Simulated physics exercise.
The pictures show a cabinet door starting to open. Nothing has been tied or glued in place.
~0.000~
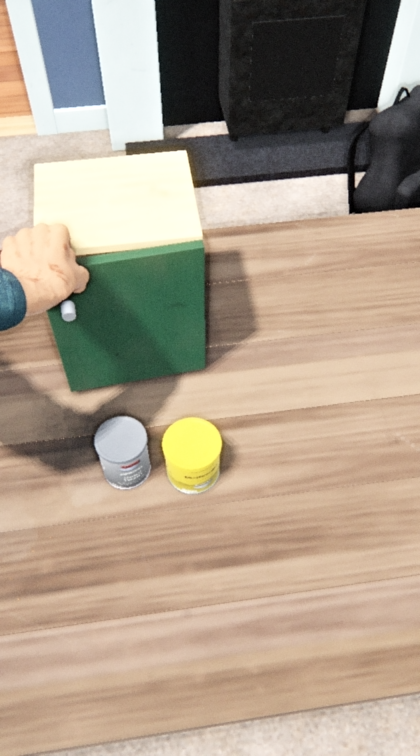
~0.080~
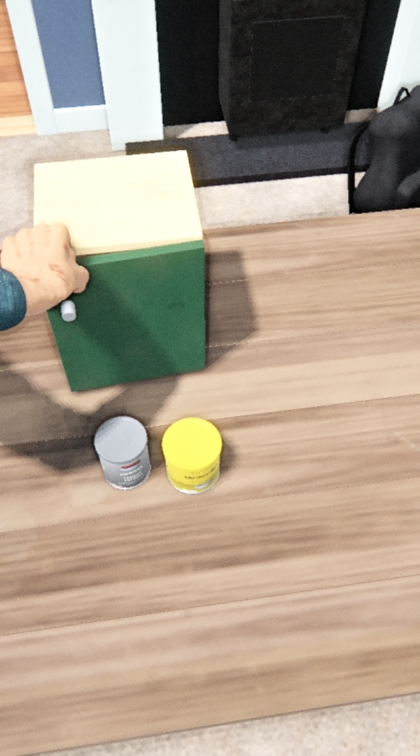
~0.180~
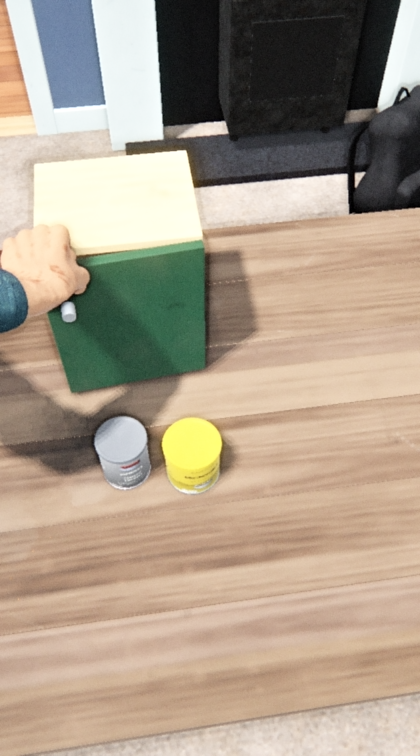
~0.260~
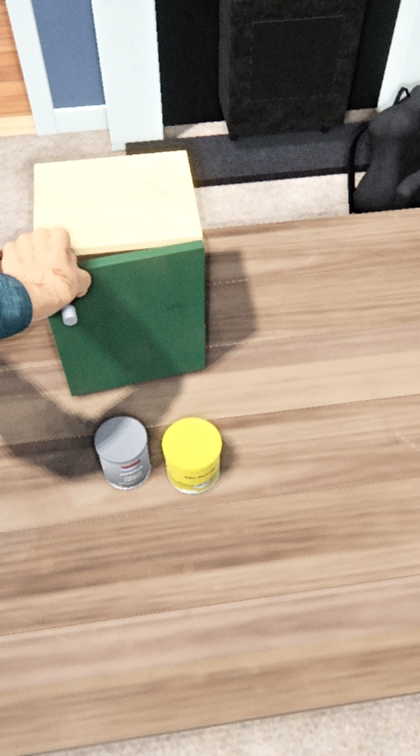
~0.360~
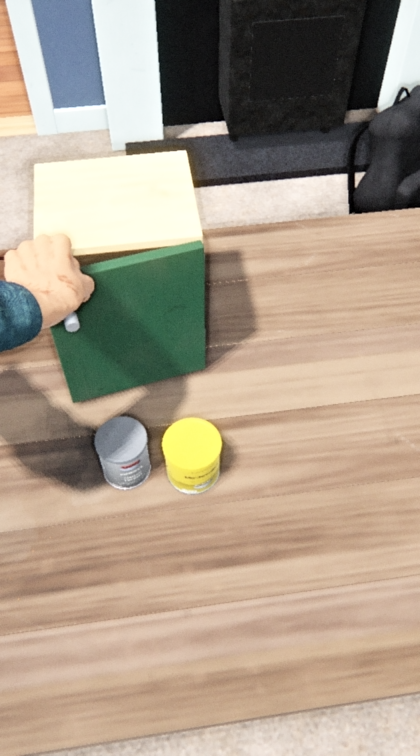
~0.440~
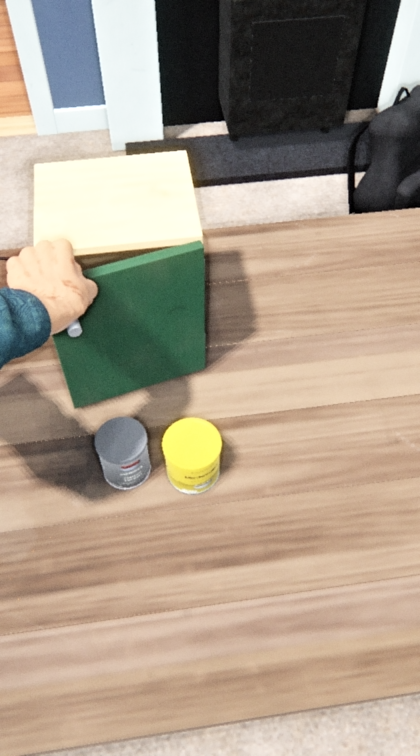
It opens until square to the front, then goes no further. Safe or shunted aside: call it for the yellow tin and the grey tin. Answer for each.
Yellow tin - shunted aside; grey tin - shunted aside.
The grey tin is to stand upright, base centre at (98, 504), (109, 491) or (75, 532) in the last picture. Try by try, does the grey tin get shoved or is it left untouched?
Well, in turn it goes undisturbed, it goes undisturbed and it goes undisturbed.
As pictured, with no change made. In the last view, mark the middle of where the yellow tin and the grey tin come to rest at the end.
Roughly (252, 459) for the first and roughly (182, 505) for the other.
Around 1.62 s, door 55° open; yellow tin travelled a little near (205, 458); grey tin travelled about its own width near (157, 480).
Finally (3.1 s), the yellow tin is pushed along, near (252, 460); the grey tin is pushed along, near (182, 505).
